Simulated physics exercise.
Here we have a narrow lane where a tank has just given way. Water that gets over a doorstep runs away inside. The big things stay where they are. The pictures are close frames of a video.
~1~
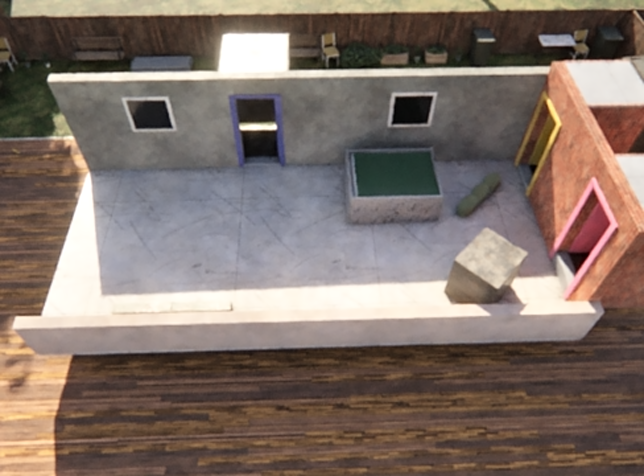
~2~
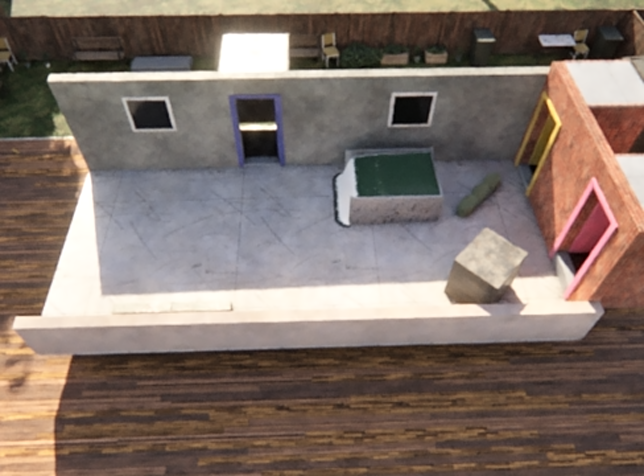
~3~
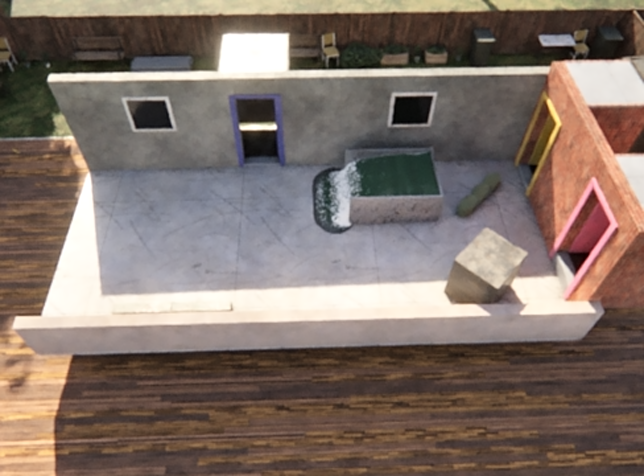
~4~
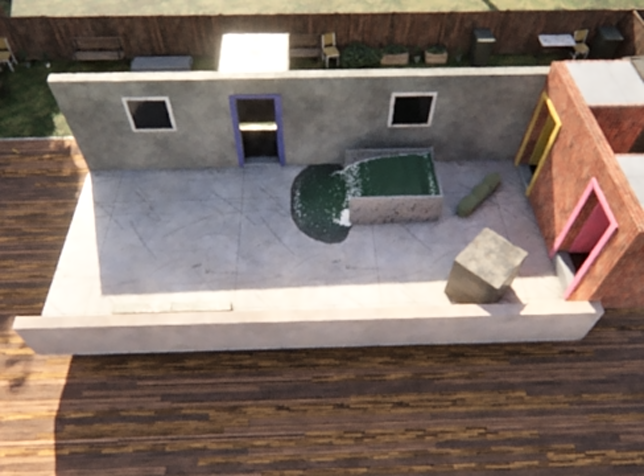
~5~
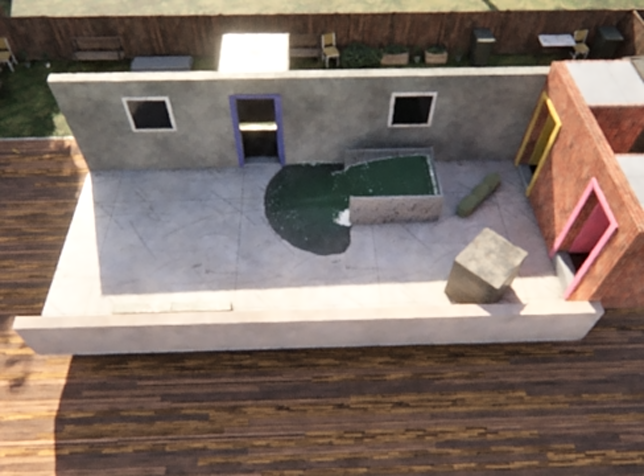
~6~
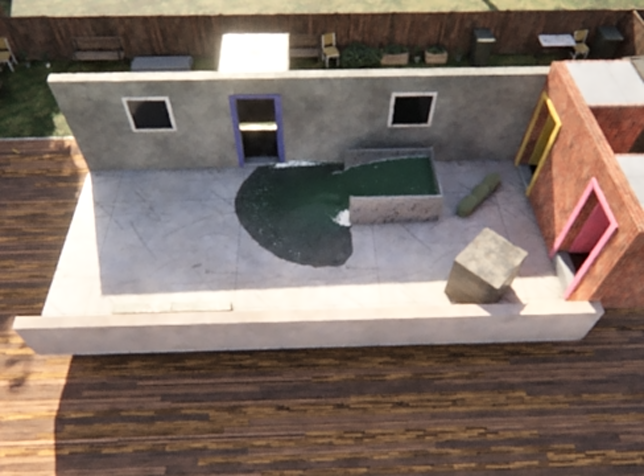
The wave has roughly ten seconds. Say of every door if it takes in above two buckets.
In the end: The yellow door holds within the limit; the pink door holds within the limit; the blue door floods.
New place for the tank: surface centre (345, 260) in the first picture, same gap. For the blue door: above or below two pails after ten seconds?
One by one: Blue door takes less.
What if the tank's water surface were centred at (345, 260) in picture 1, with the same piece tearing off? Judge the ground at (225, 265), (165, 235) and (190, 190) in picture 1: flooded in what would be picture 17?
In that order: Awash, flooded, covered.
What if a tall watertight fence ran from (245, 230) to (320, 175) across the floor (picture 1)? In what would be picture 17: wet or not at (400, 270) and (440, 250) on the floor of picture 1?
As listed: Dry, free of water.
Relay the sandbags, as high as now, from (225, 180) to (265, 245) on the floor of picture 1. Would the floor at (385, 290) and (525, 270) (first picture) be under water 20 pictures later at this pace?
One after the other: Free of water, clear.
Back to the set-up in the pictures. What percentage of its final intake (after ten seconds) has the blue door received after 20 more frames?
I make it 95 per cent.
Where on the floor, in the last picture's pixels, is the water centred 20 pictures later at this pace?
Close to (246, 217).
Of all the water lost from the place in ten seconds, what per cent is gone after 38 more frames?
Roughly 80 per cent.
A moment on, water covers 35 % of the floor; the yellow door not reached, the pink door not reached, the blue door under two buckets in.
Next, water covers 50 % of the floor; the yellow door not reached, the pink door not reached, the blue door over two buckets in.
Then, water covers 55 % of the floor; the yellow door not reached, the pink door not reached, the blue door over two buckets in.
Later, water covers 55 % of the floor; the yellow door not reached, the pink door not reached, the blue door over two buckets in.
In the end, water covers 40 % of the floor; the yellow door not reached, the pink door not reached, the blue door over two buckets in.
